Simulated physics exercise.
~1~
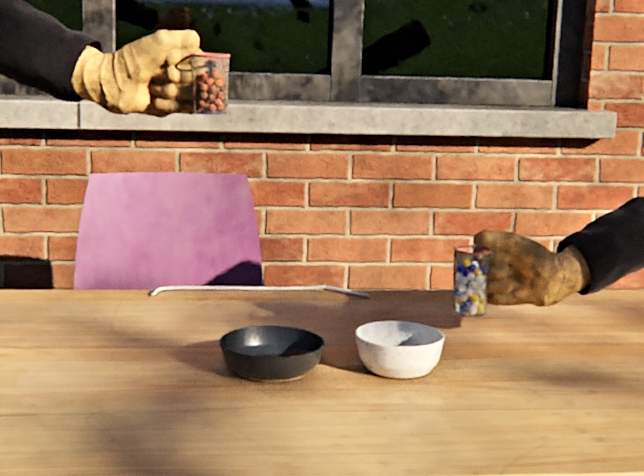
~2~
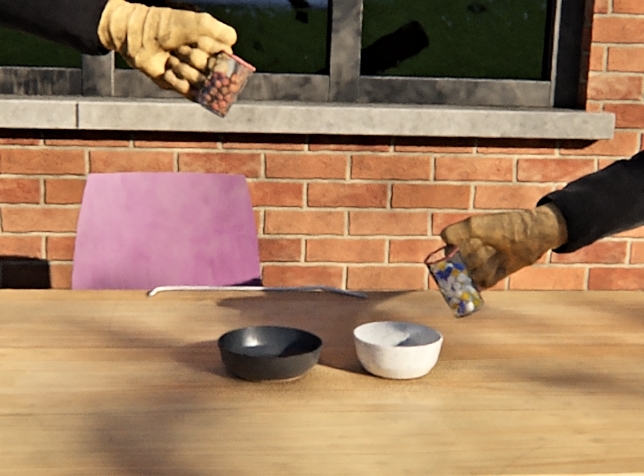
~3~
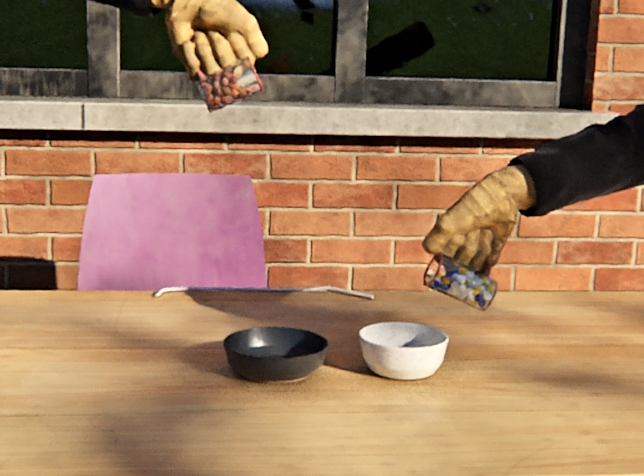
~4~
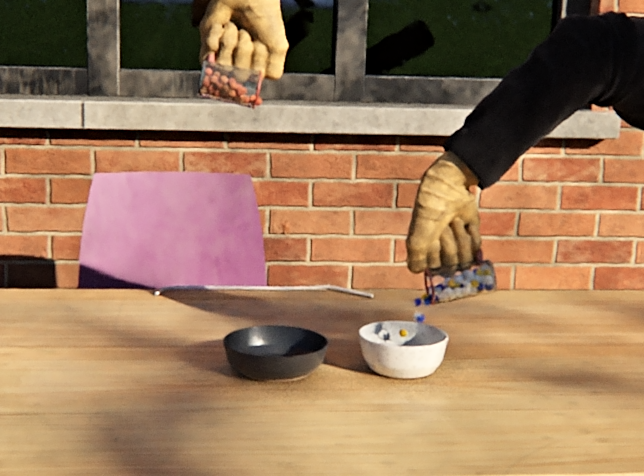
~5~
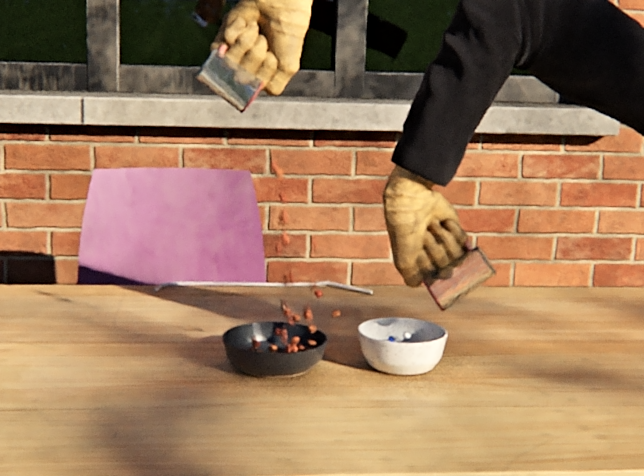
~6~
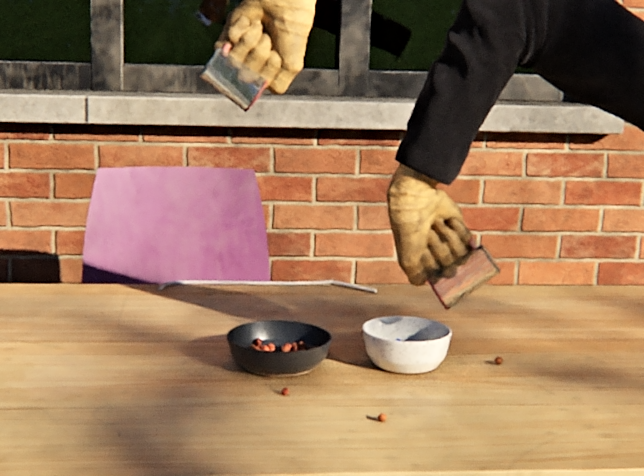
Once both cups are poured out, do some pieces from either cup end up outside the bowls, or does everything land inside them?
Some end up outside, as several of the reddish pieces from the left cup get away from the dark bowl onto the table. The white bowl on the right catches everything poured into it.
